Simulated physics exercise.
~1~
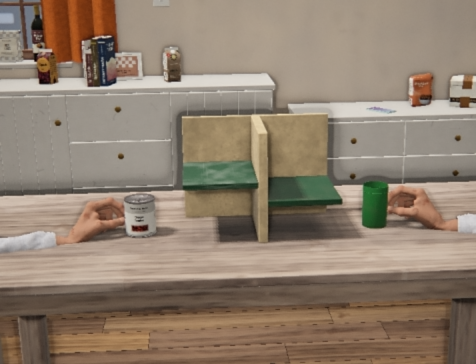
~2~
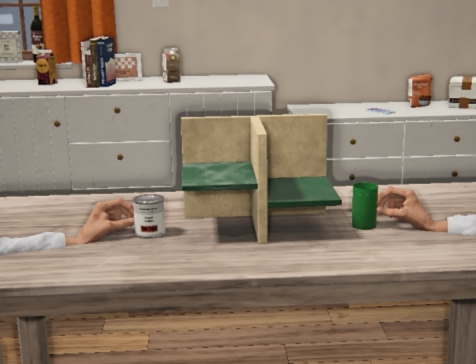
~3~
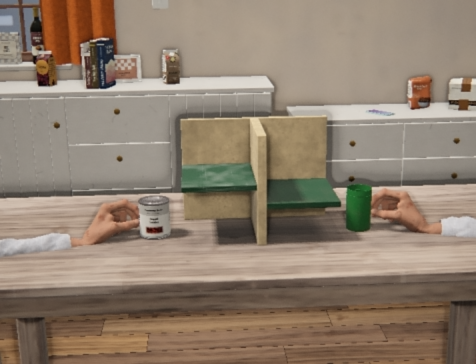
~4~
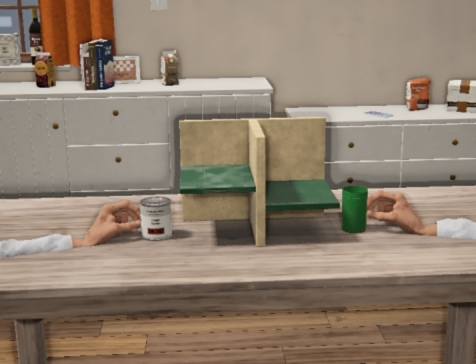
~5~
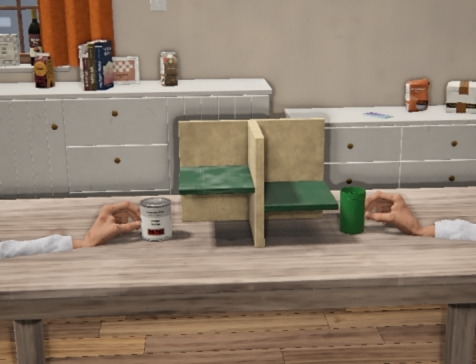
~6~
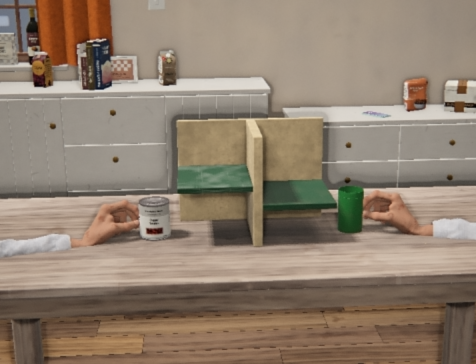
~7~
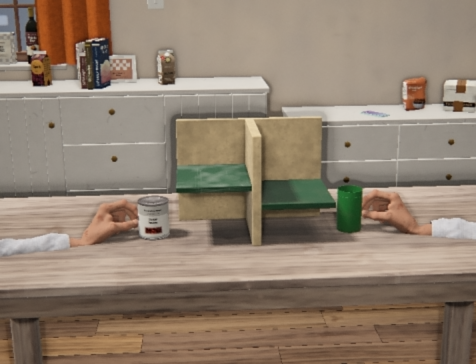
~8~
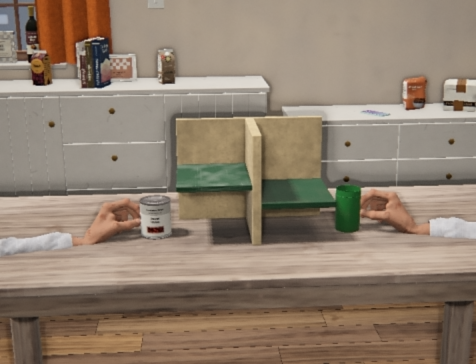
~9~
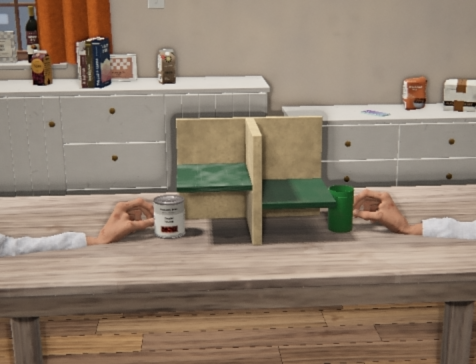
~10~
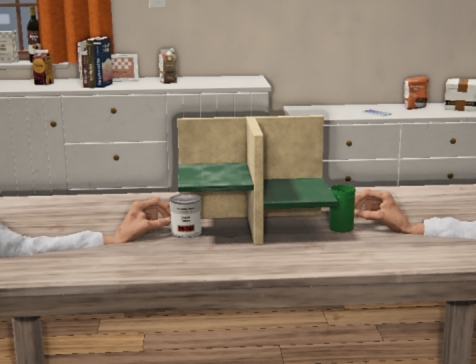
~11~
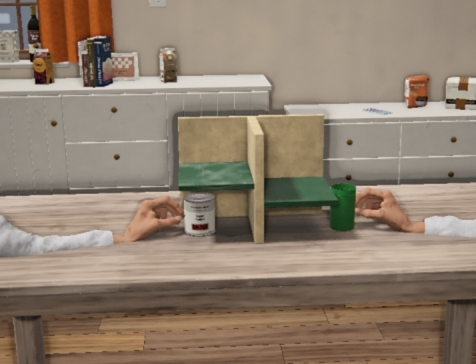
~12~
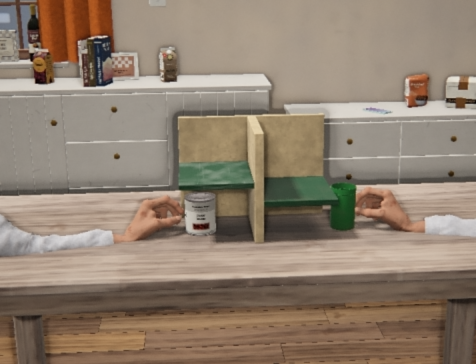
A small wooden rack with two green shelves, the left one slightly higher, stands on a pale wooden table, seen from the front by a gently swaying camera. White cabinets, books, bottles and an orange curtain fill the background. A hand at the left holds a white tin, and a hand at the right holds an upright green beaker. Both hands push inward a little, pause, then push again. The beaker stops against the edge of the lower right shelf, while the tin slides on beneath the left shelf and comes to rest there.
